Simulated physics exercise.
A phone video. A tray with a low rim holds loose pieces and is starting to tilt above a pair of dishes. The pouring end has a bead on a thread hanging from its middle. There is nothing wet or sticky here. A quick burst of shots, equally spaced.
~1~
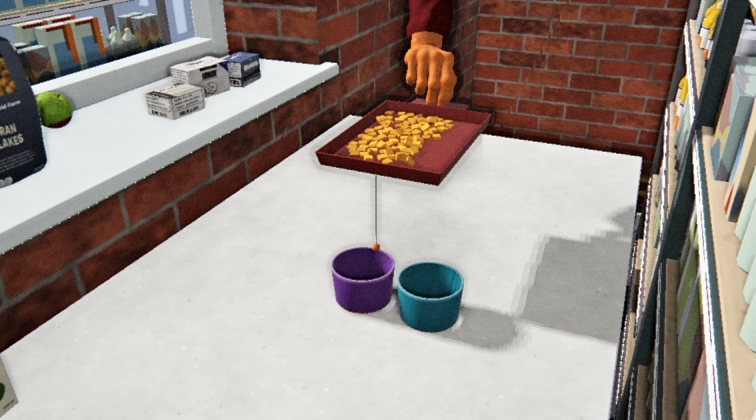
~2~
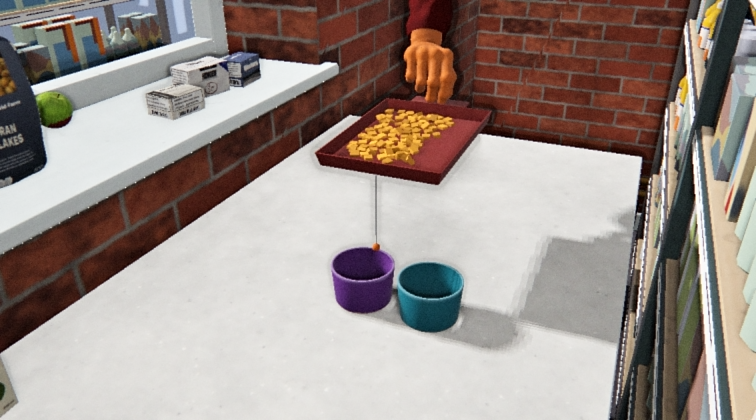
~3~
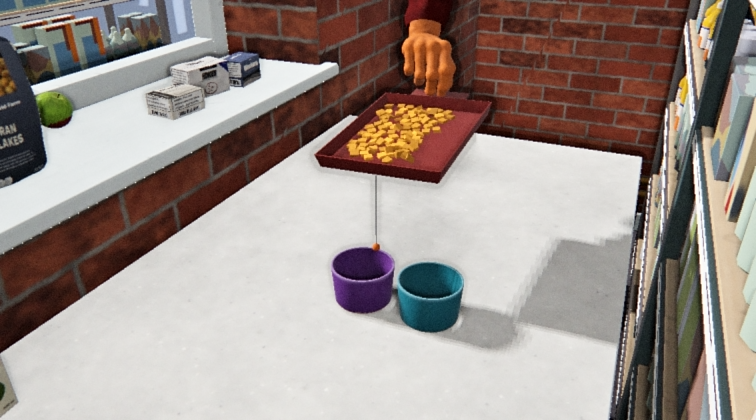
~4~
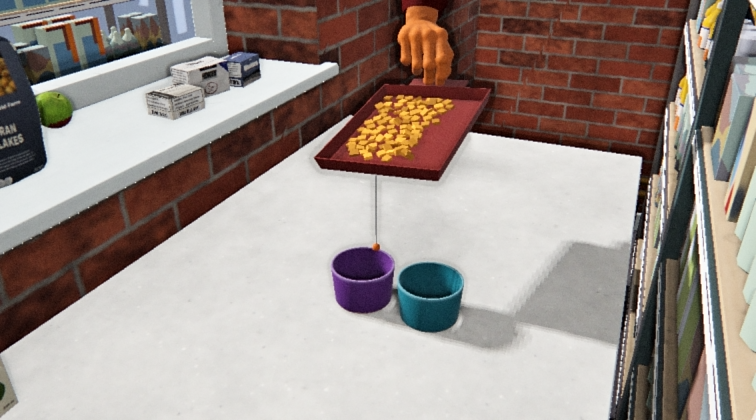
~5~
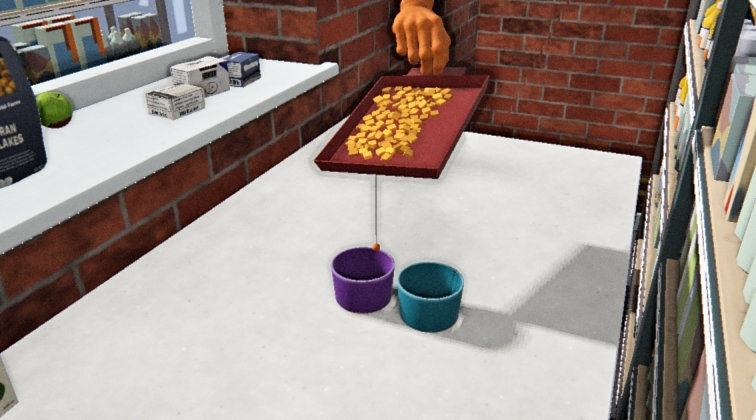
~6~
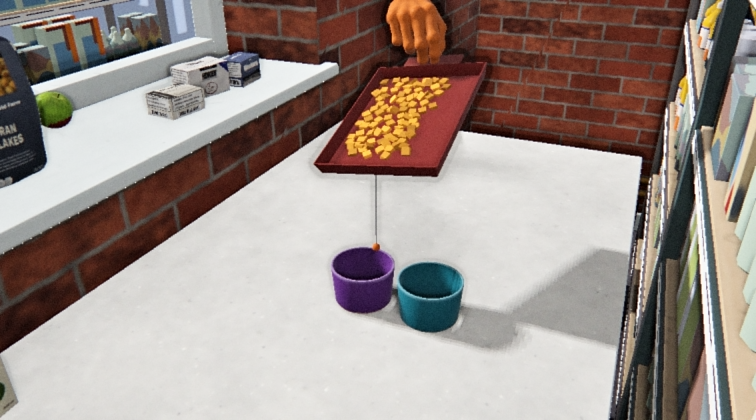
A hand raises the back of a red tray of yellow pieces, steepening its tilt.
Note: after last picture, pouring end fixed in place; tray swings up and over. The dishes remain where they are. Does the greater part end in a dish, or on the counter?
So the dishes mostly fail at catching it, really.
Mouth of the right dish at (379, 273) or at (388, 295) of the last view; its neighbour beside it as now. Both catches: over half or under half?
A majority, then a minority.
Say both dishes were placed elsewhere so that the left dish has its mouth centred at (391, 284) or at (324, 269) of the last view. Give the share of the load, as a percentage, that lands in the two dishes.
Trial 1 near 0 percent, trial 2 near 30 percent.
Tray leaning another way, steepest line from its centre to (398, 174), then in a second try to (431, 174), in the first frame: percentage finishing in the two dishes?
The first try would leave around 70 per cent there, the second around 70 per cent.
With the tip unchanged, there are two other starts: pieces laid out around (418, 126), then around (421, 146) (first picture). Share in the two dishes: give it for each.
First case: Some 10 %; second case: Some 30 %.
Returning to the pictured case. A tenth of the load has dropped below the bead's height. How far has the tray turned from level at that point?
80°.
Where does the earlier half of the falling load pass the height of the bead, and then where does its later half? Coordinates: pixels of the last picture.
Around (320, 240) at first; around (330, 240) after that.
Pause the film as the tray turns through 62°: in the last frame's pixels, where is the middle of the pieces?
In the last view, the load is centred close to (347, 139).
Just after the last frame, tray tipped steeply; every one on the tray.
A moment on, tray tipped right over; roughly half on the tray; just a few in the left dish; roughly a quarter outside both; roughly a quarter in the air.
Further on, tray tipped past a quarter turn; about a tenth in the left dish; the larger part outside both.
When it is over, tray tipped past a quarter turn; not one in the right dish; about a tenth in the left dish; the larger part outside both.
